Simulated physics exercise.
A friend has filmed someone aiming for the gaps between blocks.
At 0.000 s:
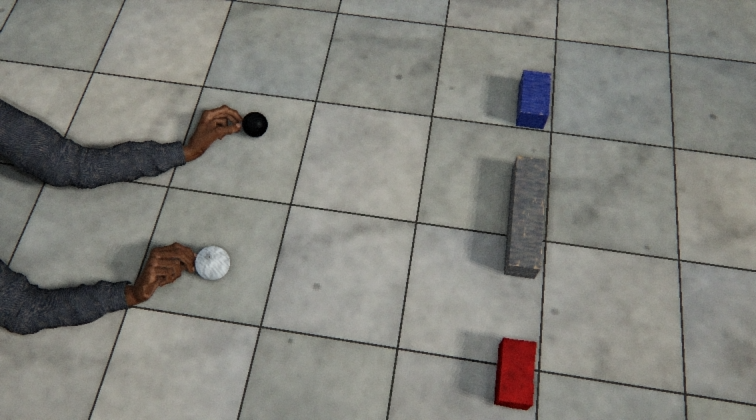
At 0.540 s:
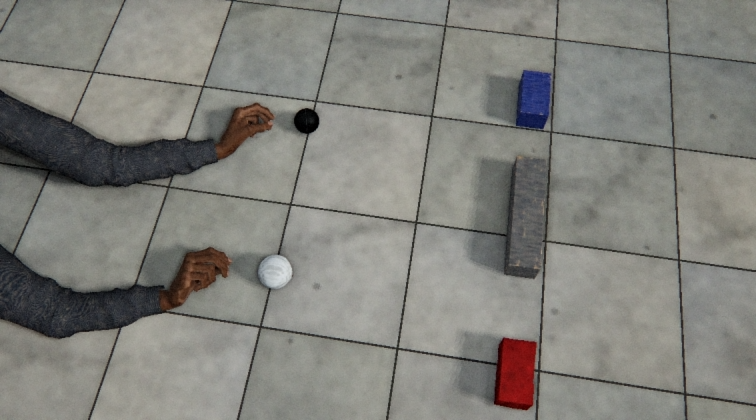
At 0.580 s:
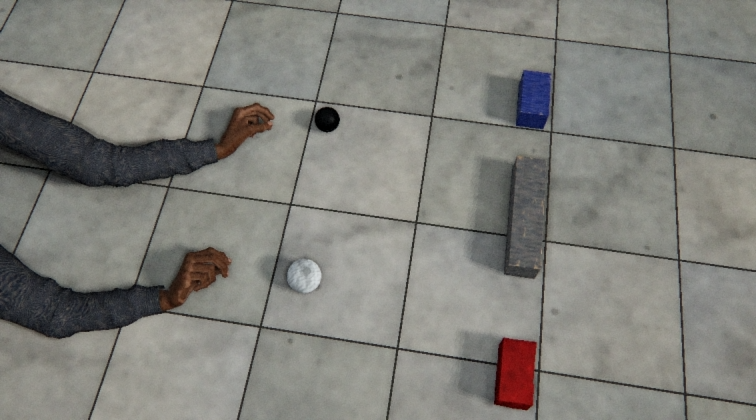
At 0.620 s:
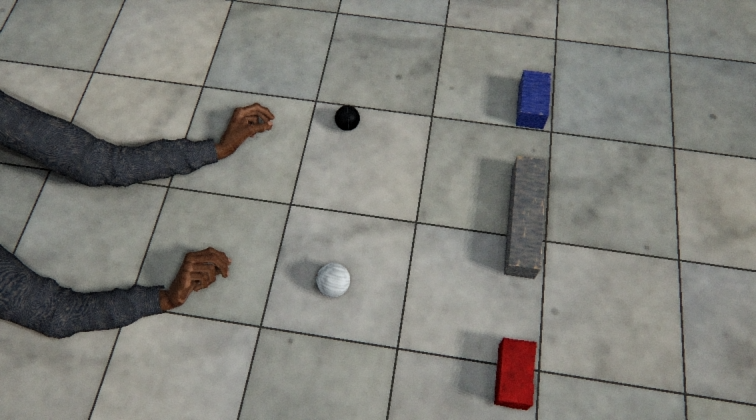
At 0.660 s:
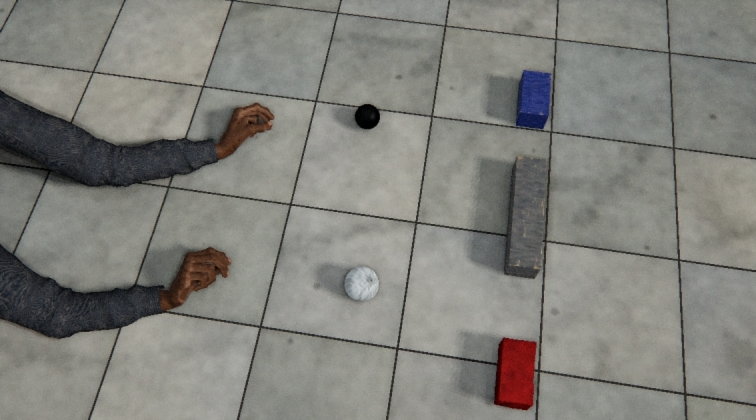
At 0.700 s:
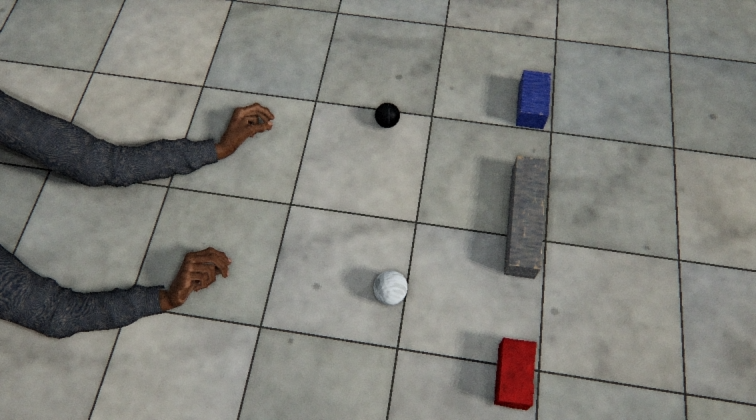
Two hands release a black ball and a white ball, which roll steadily right.
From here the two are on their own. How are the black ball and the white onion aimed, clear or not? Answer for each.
The black ball is stopped; the white onion gets between the blocks.
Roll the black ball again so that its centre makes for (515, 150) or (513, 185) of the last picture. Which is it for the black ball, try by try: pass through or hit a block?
One after another: It passes through its gap; hits a block.
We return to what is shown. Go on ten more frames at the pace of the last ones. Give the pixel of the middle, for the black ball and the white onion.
Near (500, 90) and (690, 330).
After 1.26 s, black ball coming back near (497, 84); white onion heading on.
In the end (2.3 s), the black ball bounces off; the white onion rolls through.
